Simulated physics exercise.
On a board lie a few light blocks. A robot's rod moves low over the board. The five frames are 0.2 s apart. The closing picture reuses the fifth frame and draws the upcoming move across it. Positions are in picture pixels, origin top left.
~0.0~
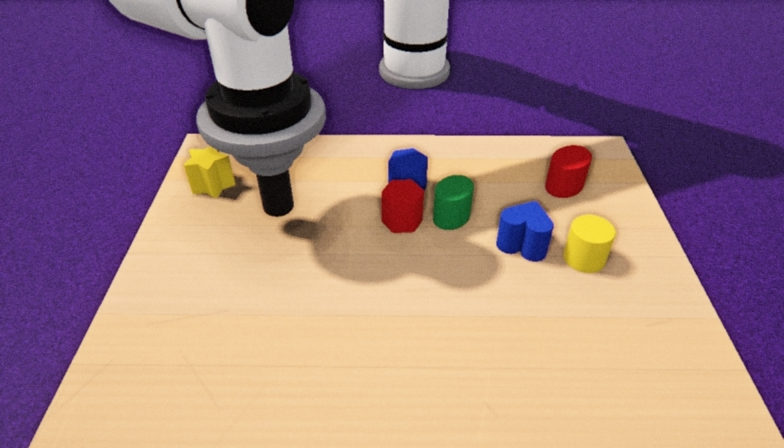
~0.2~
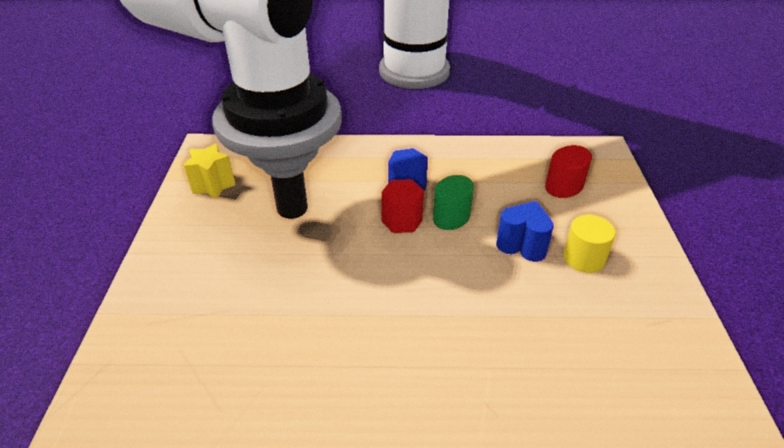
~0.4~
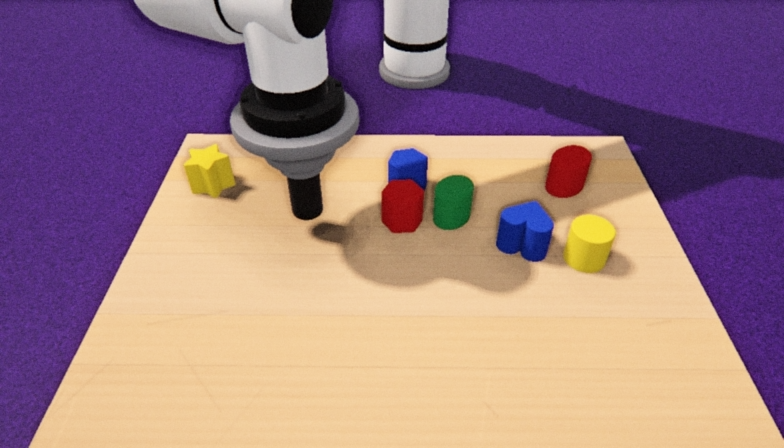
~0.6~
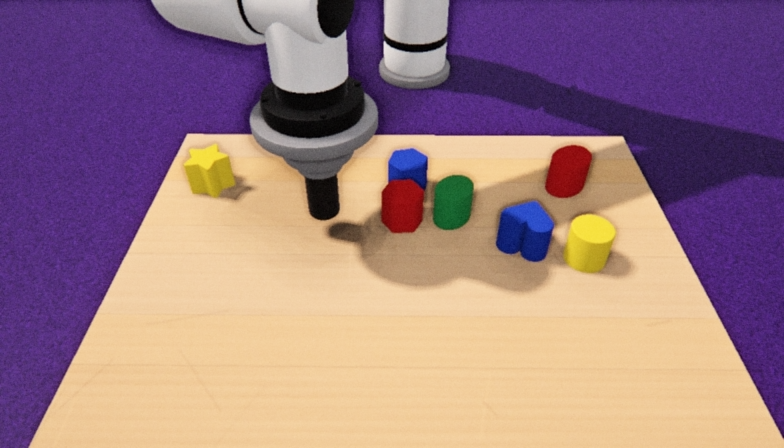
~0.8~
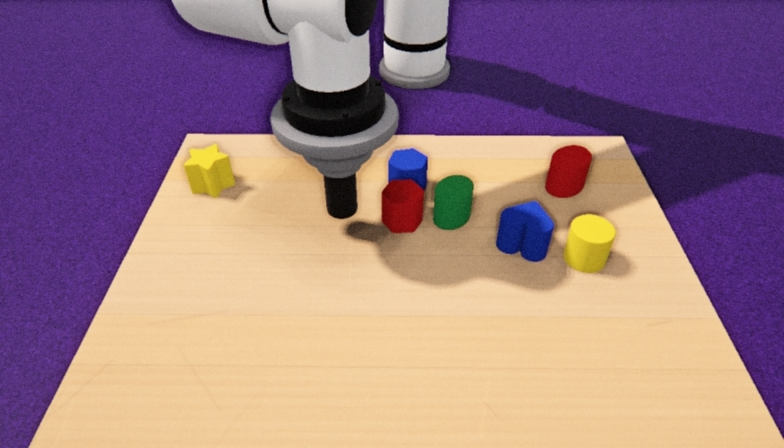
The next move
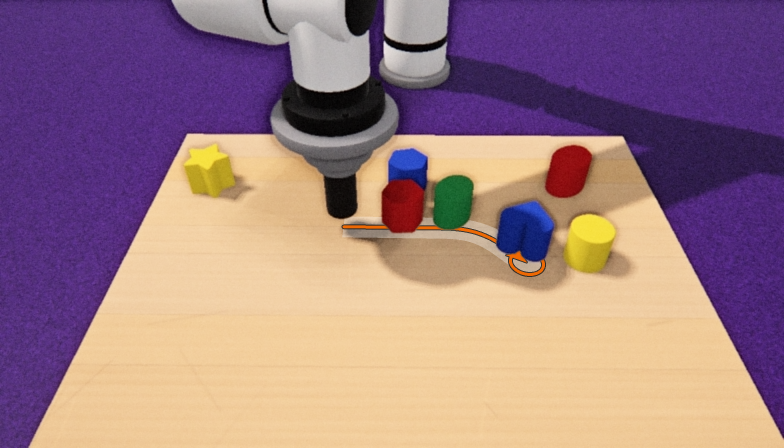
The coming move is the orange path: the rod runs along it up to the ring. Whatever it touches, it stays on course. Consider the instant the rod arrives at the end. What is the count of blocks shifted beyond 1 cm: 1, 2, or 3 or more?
Moved: More than two.
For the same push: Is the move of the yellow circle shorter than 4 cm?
Answer: Yes.
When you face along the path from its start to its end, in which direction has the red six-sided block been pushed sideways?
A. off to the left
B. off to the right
I choose A.
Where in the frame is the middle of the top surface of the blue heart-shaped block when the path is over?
The point I'd pick in the picture is (577, 235).
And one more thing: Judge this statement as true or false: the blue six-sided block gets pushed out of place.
My answer: False.
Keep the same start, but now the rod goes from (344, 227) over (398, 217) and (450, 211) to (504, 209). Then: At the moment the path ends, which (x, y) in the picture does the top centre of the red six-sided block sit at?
Top centre: (491, 203).
Drawn move, from (344, 227) through (408, 228) and (472, 231) to (527, 262).
What follows on the original path. One third of the way, rod (410, 211); red six-sided block (436, 184), turned 15° anticlockwise; green elliptical block (477, 182), turned 15° clockwise.
Two thirds of the way, rod (475, 215); red six-sided block (449, 176), turned 45° anticlockwise; green elliptical block (491, 175), turned 45° clockwise.
At the end, rod (531, 246); red six-sided block (449, 176), turned 45° anticlockwise; blue six-sided block still; green elliptical block (491, 175), turned 45° clockwise; blue heart-shaped block (577, 235), turned 35° anticlockwise; yellow circle (623, 230).
